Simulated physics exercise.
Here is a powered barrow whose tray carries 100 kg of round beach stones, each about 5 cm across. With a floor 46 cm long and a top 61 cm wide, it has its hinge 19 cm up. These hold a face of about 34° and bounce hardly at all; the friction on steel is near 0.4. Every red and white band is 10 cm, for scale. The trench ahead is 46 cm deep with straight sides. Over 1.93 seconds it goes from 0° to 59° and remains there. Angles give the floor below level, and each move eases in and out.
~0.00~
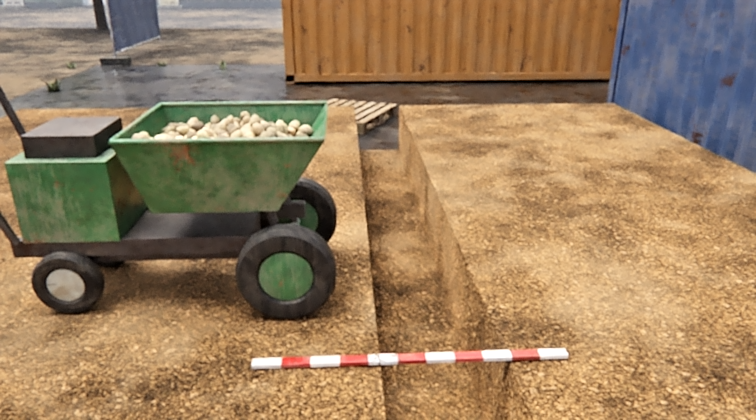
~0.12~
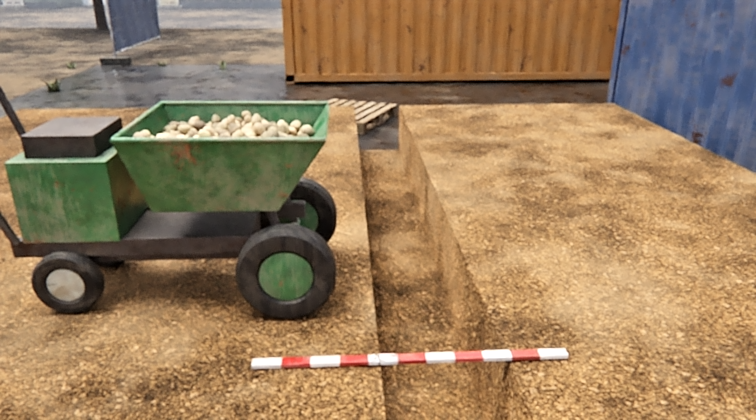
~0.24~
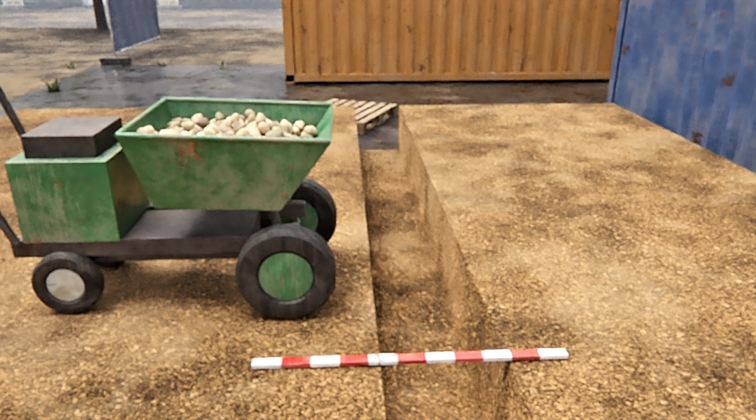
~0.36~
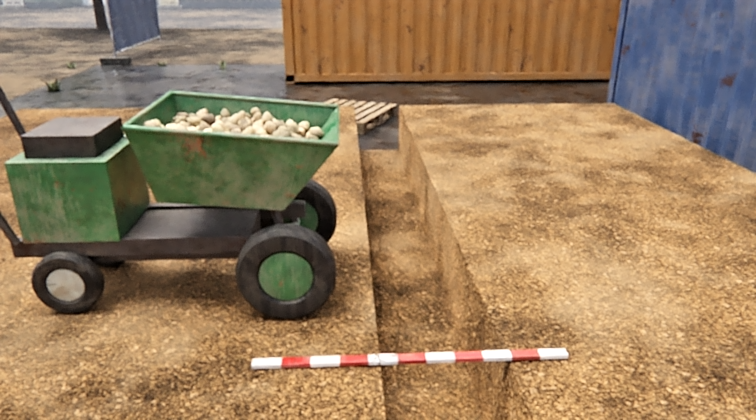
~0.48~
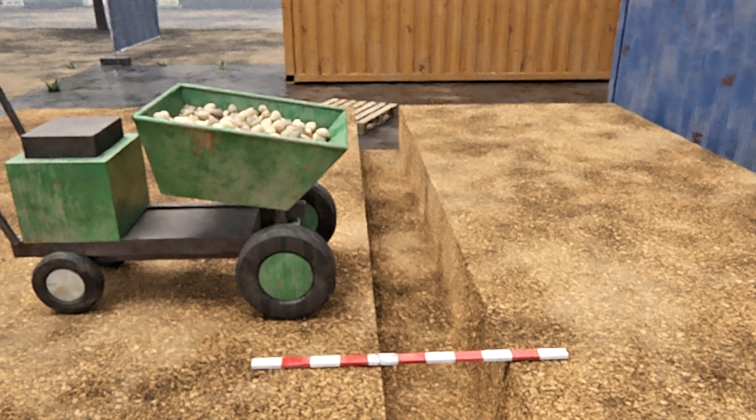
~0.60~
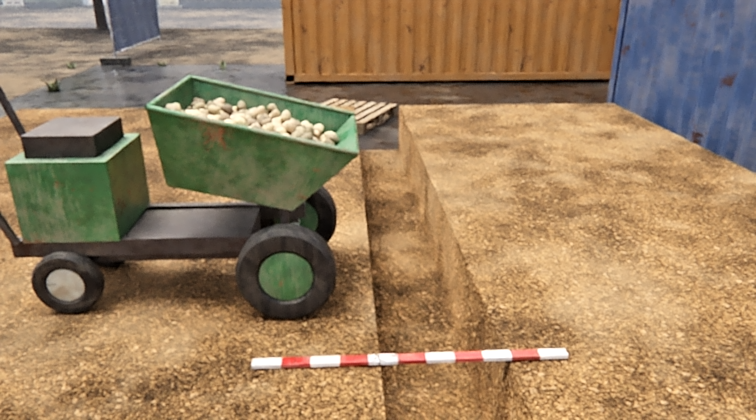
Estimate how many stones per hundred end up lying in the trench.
59 %.
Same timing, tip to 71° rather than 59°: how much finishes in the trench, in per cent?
About 80 per cent would end up in the trench.
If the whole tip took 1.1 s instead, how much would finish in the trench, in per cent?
Something close to 50 per cent.
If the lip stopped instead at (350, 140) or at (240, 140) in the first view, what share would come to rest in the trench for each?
Some 45 and some 60 per cent, in that order.
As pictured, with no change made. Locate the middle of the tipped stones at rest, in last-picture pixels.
The middle should be near (438, 357).
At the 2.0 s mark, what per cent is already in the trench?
Something like 20 in a hundred.
After 1.5 s the floor is at 50°; 100 % in the tray; the foremost stones are at (410, 189).
After 2.0 s the floor is at 59°; 77 % in the tray, 21 % in the trench, 3 % past the trench; the foremost stones are at (511, 275).
After 2.4 s the floor is at 59°; 60 % in the tray, 34 % in the trench, 6 % past the trench; the foremost stones are at (548, 263).
After 4.3 s the floor is at 59°; 35 % in the tray, 59 % in the trench, 6 % past the trench; the foremost stones are at (559, 268).
